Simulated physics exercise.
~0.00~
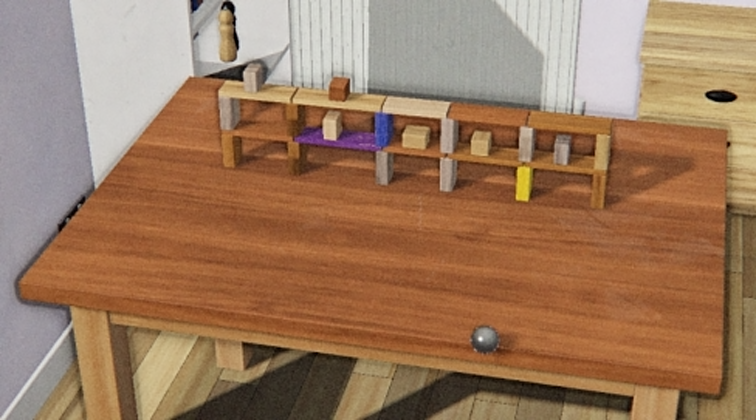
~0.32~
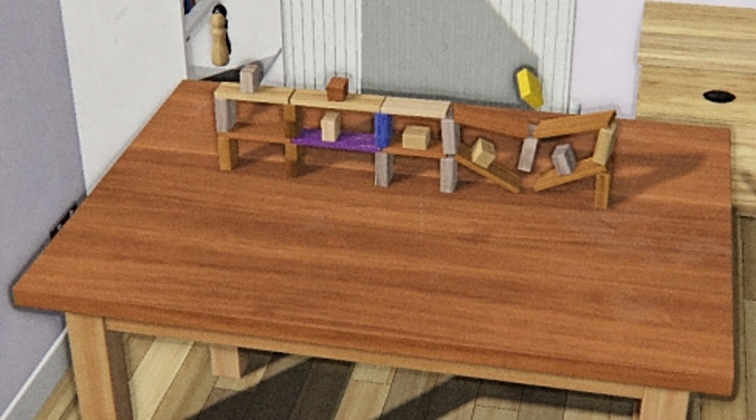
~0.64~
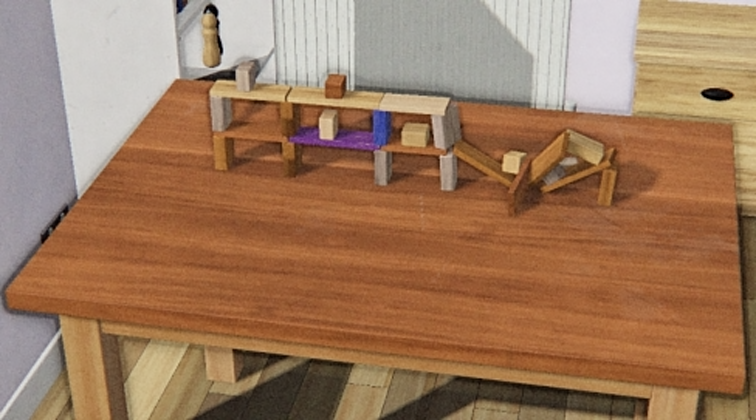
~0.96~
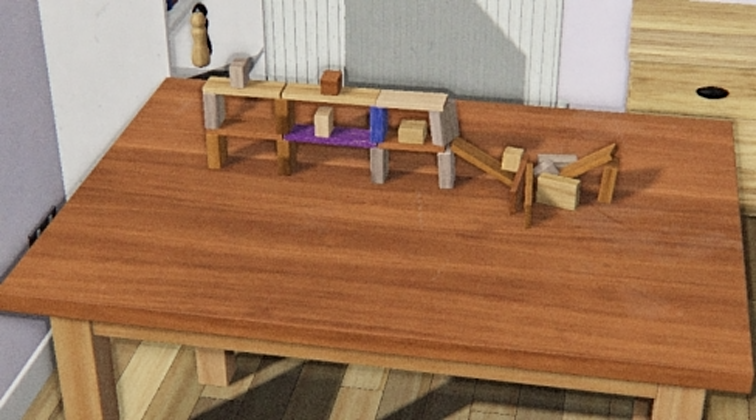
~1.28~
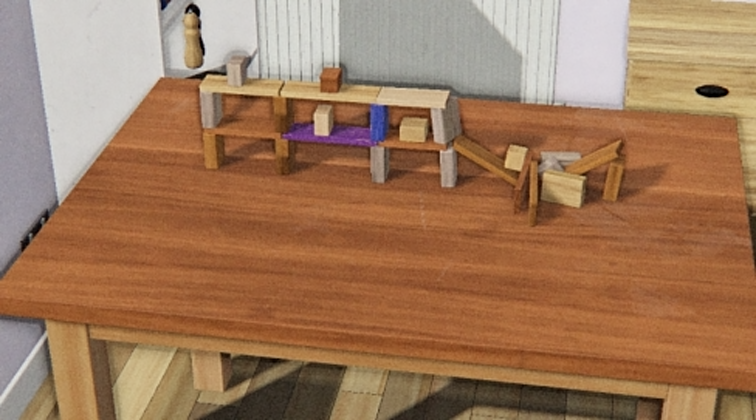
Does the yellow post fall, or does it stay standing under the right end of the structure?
The yellow post falls. It is knocked out from under the planks and flies up behind the structure as the right end collapses.
